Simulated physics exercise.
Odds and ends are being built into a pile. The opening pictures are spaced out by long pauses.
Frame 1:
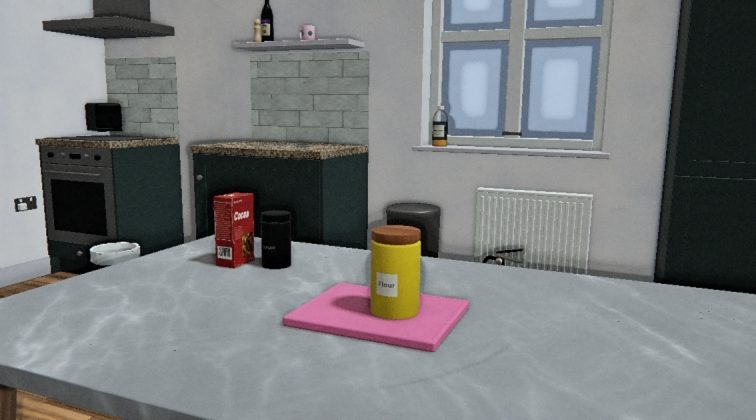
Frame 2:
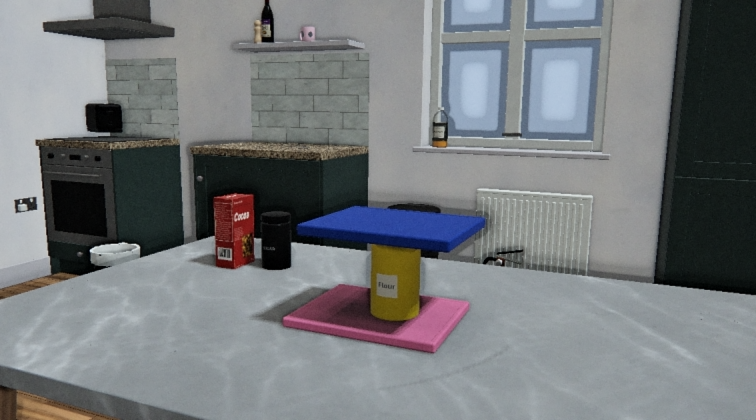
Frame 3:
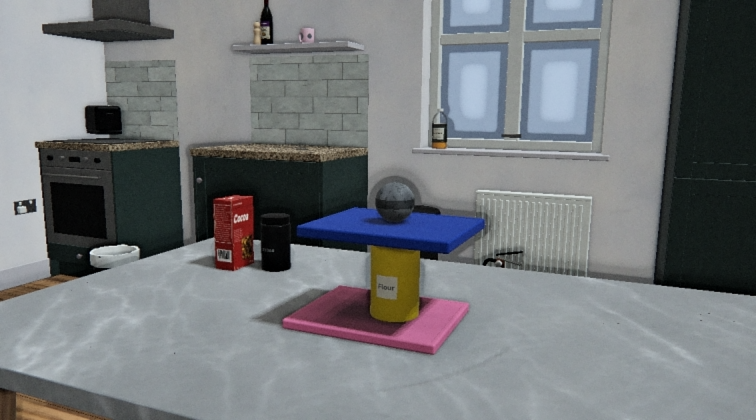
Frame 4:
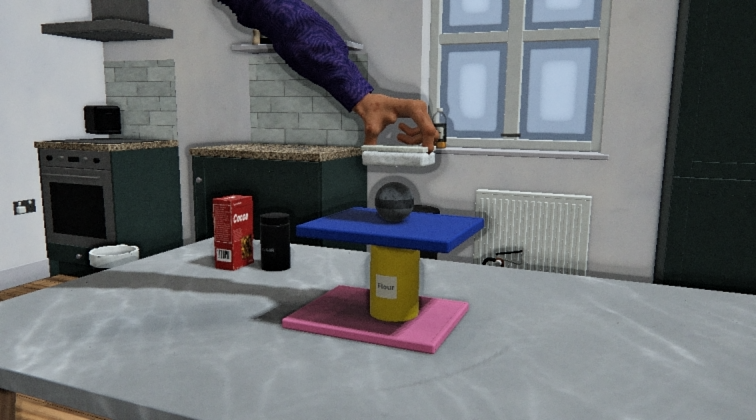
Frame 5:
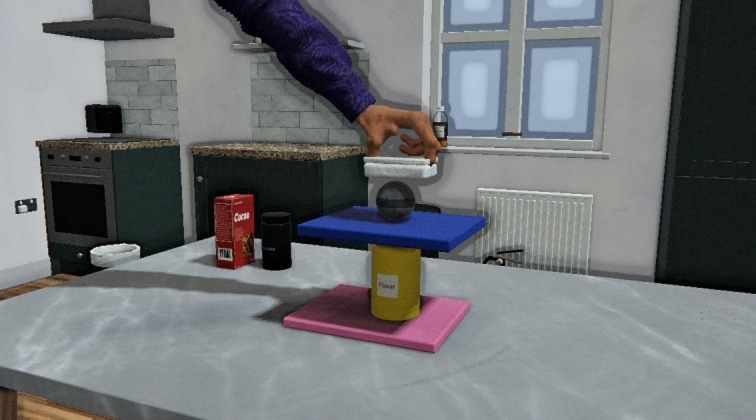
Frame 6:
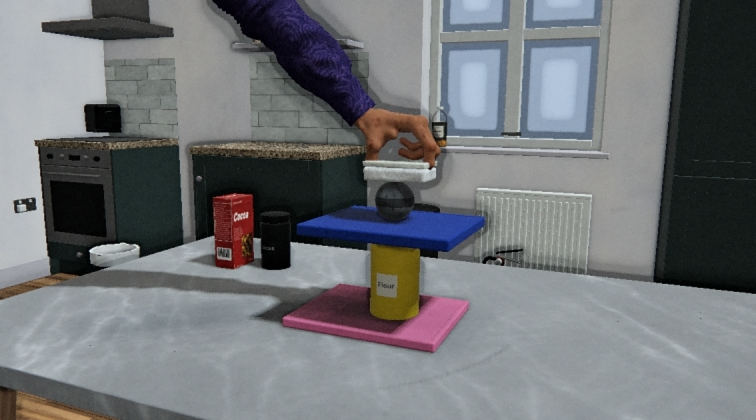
A yellow jar stood on a pink board, then a blue tray appeared on top of it, followed by a dark ball, and a purple-sleeved hand lowered a white sponge slightly onto the ball.
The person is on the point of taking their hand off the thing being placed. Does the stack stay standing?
No.
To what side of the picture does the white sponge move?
As we see it, to our right.
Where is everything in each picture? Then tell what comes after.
In the first frame, the last thing is not in view yet; black jar (276, 240).
In the second frame, the last thing is not in view yet; blue tray (395, 226).
In the third frame, the last thing is not in view yet; yellow jar (395, 273).
The fourth frame shows on its way; white sponge (399, 155); black jar (275, 242).
The fifth frame shows on its way; white sponge (401, 167); blue tray (395, 226).
The sixth frame shows set down, still held; white sponge (400, 171); yellow jar (395, 271).
Then, 0.30 s after the last picture, white sponge tipped 52° from how it was near (420, 188).
Then, 0.40 s after the last picture, white sponge now fallen.
Then, 1.10 s after the last picture, nothing new.
Then, 2.40 s after the last picture, white sponge resting near (428, 195).
At rest, fallen, white sponge; the other 6 in place. Seen from the same camera at the end, white sponge near (428, 195). The pile gives way.
